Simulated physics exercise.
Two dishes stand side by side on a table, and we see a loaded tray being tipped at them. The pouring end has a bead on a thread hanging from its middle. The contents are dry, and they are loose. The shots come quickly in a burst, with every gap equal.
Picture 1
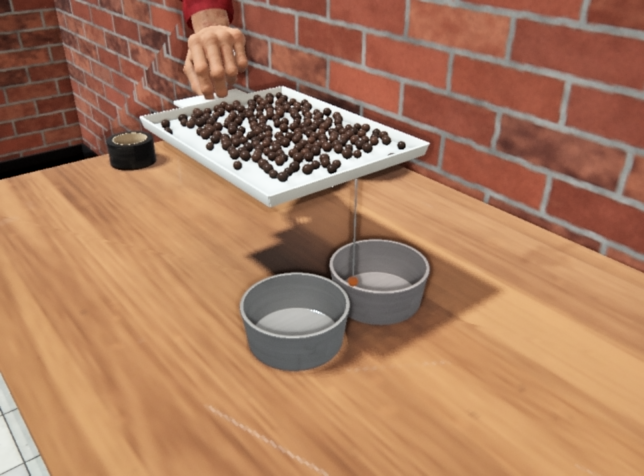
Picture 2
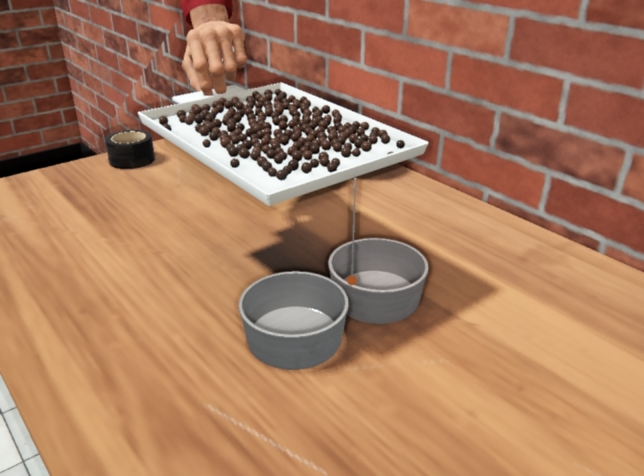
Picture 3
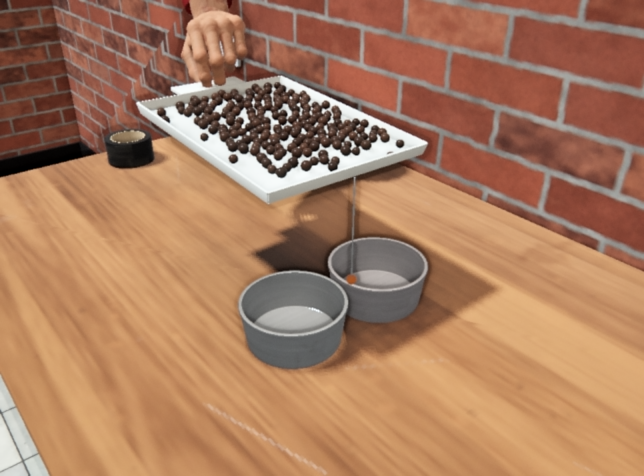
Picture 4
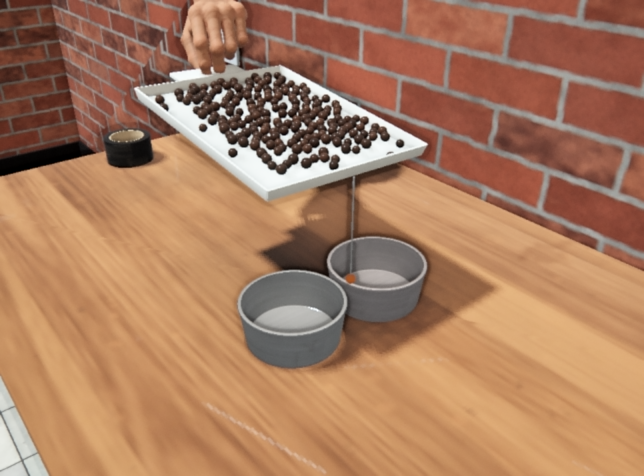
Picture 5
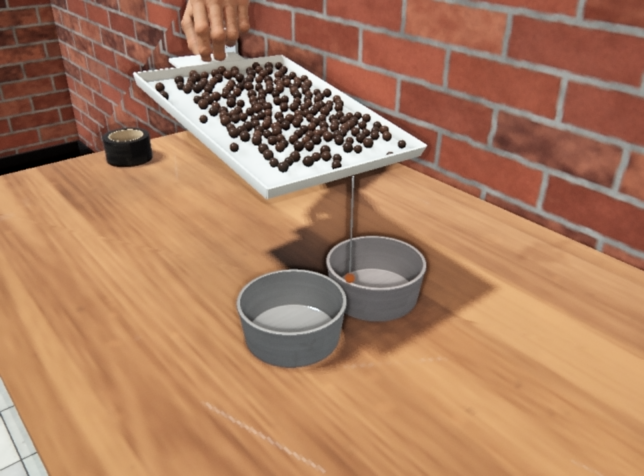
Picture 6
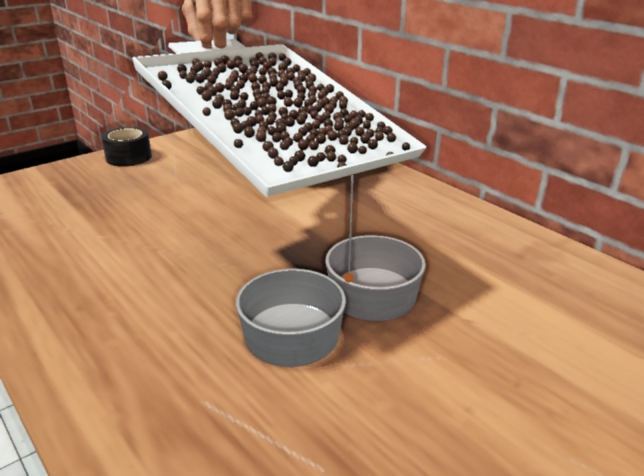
On a wooden table by a brick wall, a hand steadily tilting a white tray of chocolate balls above two grey dishes.
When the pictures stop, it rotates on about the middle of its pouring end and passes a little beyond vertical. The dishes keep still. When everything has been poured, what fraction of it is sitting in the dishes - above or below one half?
Below one half.
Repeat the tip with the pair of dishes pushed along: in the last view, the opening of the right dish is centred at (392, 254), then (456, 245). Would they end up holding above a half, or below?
First shift, a minority share; second shift, a majority share.
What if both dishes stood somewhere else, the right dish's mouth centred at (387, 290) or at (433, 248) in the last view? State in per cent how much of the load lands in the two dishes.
About 50 and 60 per cent respectively.
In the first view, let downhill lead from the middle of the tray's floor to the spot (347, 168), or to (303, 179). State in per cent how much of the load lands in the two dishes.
First heading roughly 0 %, second roughly 20 %.
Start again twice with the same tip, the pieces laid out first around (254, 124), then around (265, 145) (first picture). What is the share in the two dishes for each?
The first start gives 20 percent and the second 20 percent.
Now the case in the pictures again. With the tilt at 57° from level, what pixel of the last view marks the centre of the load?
Near the pixel (381, 149).
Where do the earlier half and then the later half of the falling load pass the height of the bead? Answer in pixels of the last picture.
Early half: (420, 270); late half: (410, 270).
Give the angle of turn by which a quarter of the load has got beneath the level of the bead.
Roughly 65°.
Soon, tray tipped steeply; most on the tray; a stray few in the right dish; a small part outside both; a small part in the air.
A while on, tray tipped right over; a stray few on the tray; a stray few in the left dish; a small part in the right dish; most outside both; a small part in the air.
Towards the end, tray tipped past a quarter turn; a stray few in the left dish; a small part in the right dish; most outside both.
Finally, tray tipped past a quarter turn; a stray few in the left dish; a small part in the right dish; most outside both.
